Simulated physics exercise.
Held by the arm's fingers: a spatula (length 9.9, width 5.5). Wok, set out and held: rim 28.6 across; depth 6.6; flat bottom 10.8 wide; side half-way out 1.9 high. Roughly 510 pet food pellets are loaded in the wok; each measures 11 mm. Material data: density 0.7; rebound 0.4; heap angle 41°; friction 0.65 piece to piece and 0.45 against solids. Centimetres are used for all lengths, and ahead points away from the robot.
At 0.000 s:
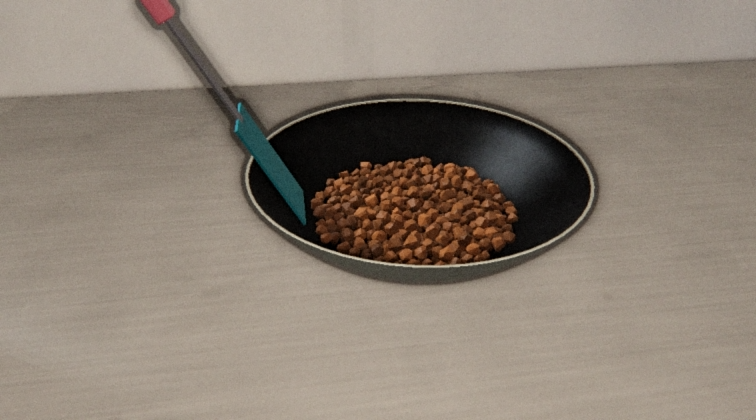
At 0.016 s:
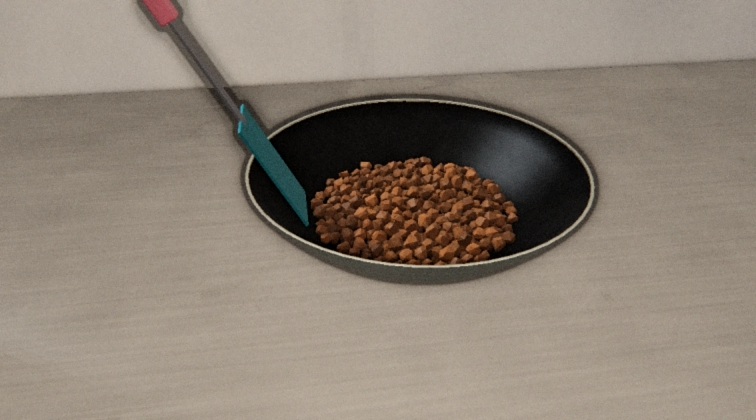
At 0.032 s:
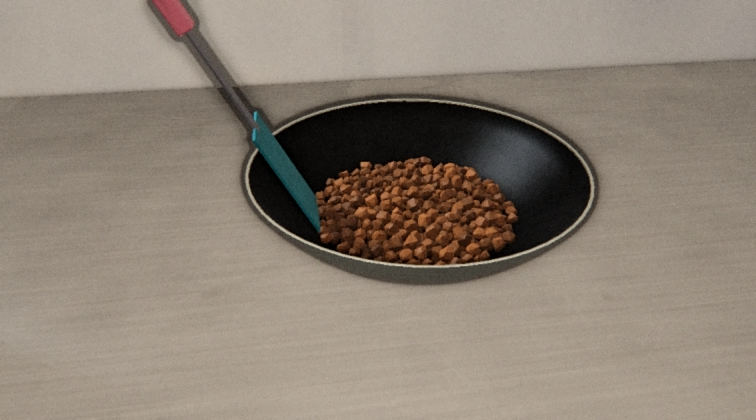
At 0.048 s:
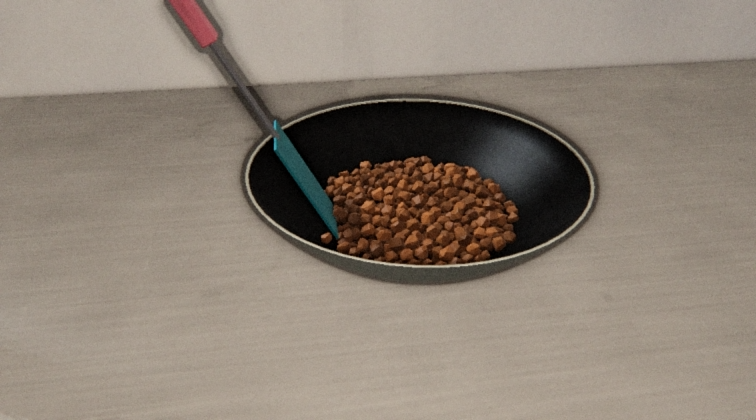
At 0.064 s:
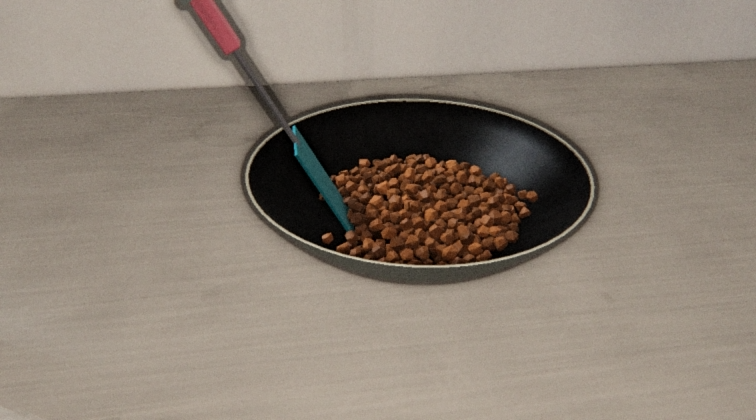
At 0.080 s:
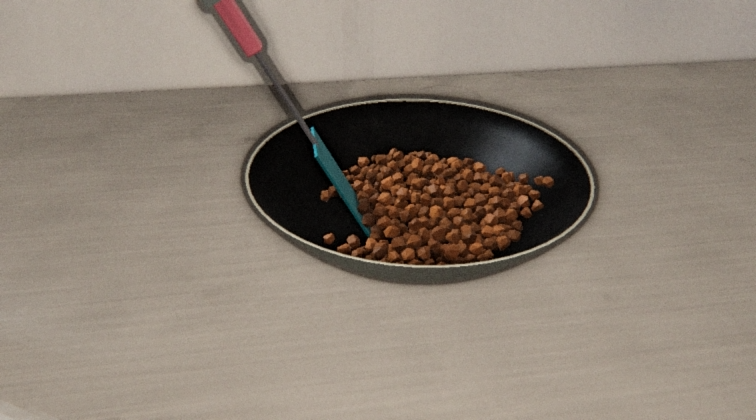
A teal-bladed spatula with a grey shaft and red grip starts at the left inside edge of a black pan, then slides steadily rightward into a heap of brown pellets. The pellets shift right and spread, a few straying left behind the blade. The pan stays still on a grey-brown surface before a pale wall, seen from above by an unmoving camera.
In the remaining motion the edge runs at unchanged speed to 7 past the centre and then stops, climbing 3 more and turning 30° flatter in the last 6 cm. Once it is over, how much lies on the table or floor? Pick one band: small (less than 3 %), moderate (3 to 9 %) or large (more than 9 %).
Moderate.
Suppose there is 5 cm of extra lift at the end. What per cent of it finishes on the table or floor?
5 per cent.
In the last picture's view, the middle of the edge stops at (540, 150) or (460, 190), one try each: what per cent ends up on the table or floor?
Some 25 and 0 per cent.
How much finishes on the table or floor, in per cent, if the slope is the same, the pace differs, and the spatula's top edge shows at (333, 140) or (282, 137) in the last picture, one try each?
Respectively, some 5 and 0 per cent.
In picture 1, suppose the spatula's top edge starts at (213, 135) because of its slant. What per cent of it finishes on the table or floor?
Roughly 5%.
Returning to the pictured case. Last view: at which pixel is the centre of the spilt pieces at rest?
At about (614, 215) in the last picture.
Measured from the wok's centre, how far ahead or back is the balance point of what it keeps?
Ahead, by about 4.5 cm.
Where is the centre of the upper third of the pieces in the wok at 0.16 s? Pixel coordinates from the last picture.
The middle lies somewhere about (491, 186).
By 0.12 s, sloping 63°, highest piece 7 above the table; 510 in the wok.
By 0.16 s, sloping 52°, highest piece 8 above the table; 508 in the wok, 2 on the blade or in flight.
By 0.38 s, sloping 33°, highest piece 8 above the table; 484 in the wok, 20 on the table or floor, 6 on the blade or in flight.
By 1.43 s, sloping 33°, highest piece 7 above the table; 483 in the wok, 27 on the table or floor.
Final count, 483 in the wok, 27 on the table or floor. That is 5 % on the table or floor.
